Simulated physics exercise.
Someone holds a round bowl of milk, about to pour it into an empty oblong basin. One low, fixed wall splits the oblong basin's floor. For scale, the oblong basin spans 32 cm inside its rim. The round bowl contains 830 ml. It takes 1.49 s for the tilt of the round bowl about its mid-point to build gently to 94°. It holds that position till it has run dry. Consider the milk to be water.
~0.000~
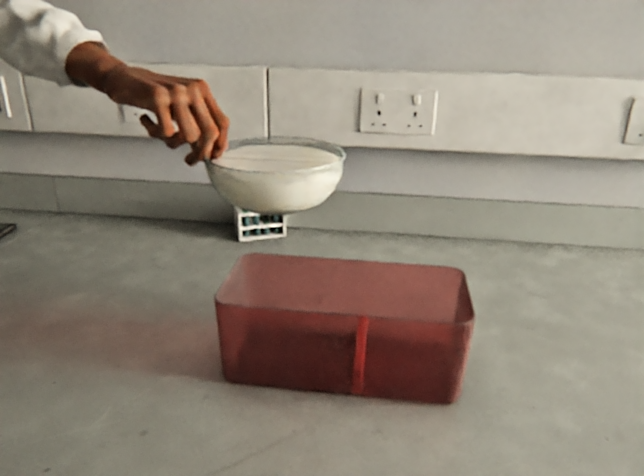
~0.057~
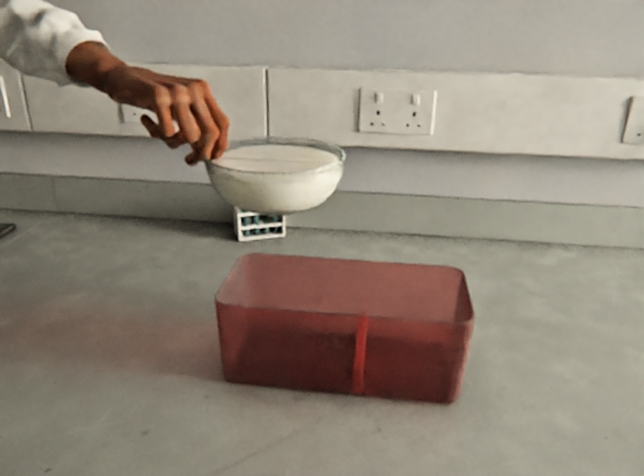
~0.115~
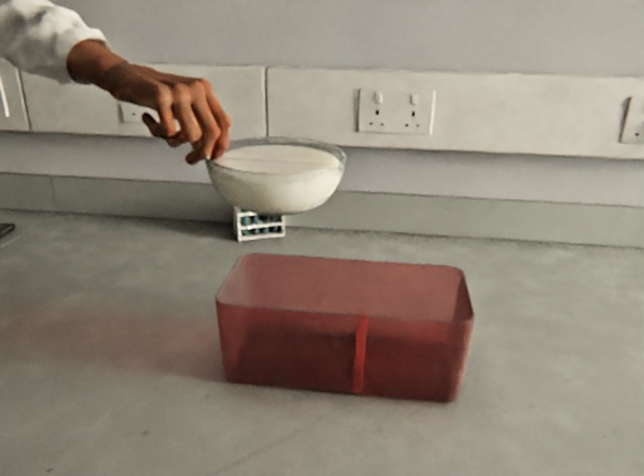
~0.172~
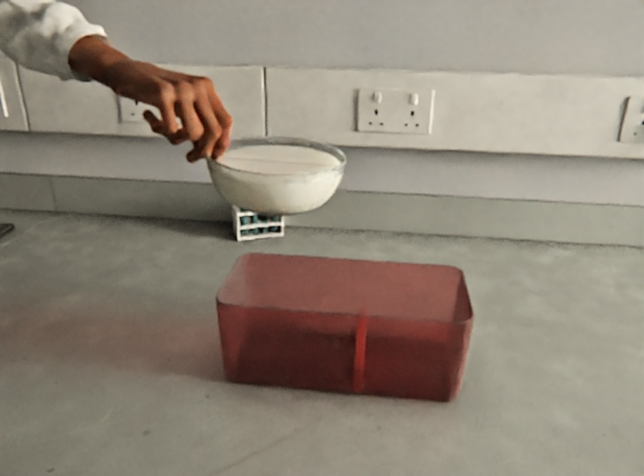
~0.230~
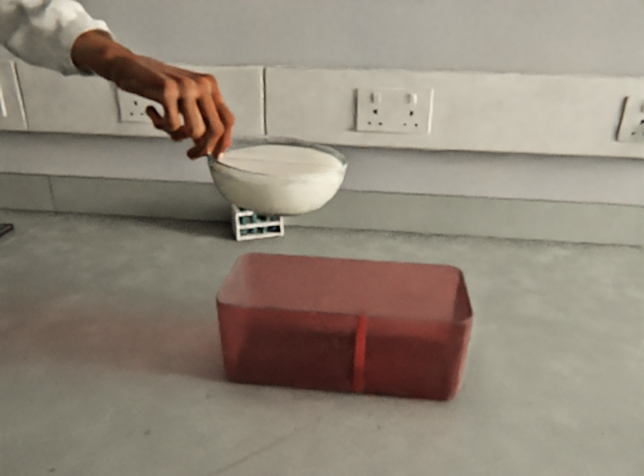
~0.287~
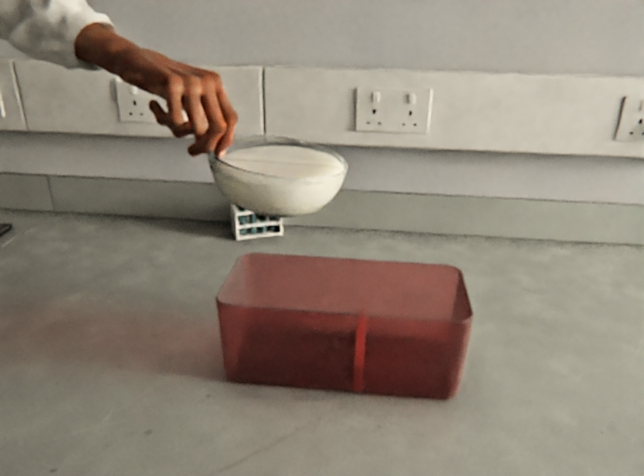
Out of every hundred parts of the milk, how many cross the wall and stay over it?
About 72 in every hundred.
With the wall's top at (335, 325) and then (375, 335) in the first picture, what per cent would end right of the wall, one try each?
One try each: Around 95 percent and then around 70 percent.
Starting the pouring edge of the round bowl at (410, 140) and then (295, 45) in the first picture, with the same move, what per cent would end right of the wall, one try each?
Respectively 55 and 55 %.
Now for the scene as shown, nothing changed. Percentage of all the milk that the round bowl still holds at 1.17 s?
Remaining share: Approx. 5 %.
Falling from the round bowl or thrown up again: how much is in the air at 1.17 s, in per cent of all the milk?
Close to 6 per cent.
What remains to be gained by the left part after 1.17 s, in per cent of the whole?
Near 14 percent, more or less.
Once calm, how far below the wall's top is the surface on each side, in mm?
Left: Roughly 28 mm; right: Roughly 2 mm.
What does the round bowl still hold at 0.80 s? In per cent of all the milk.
Roughly 44 %.
After 0.80 s the tilt is 52° and 45 per cent is still to pour, 2 is left of the wall and 20 right of it.
After 1.17 s the tilt is 84° and 5 per cent is still to pour, 13 is left of the wall and 76 right of it.
After 1.56 s the tilt is 94° and 0 per cent is still to pour, 26 is left of the wall and 74 right of it.
After 1.99 s the tilt is 94° and 0 per cent is still to pour, 27 is left of the wall and 73 right of it.
In the end 28 per cent lies left of the wall, 72 right of it and 0 outside.
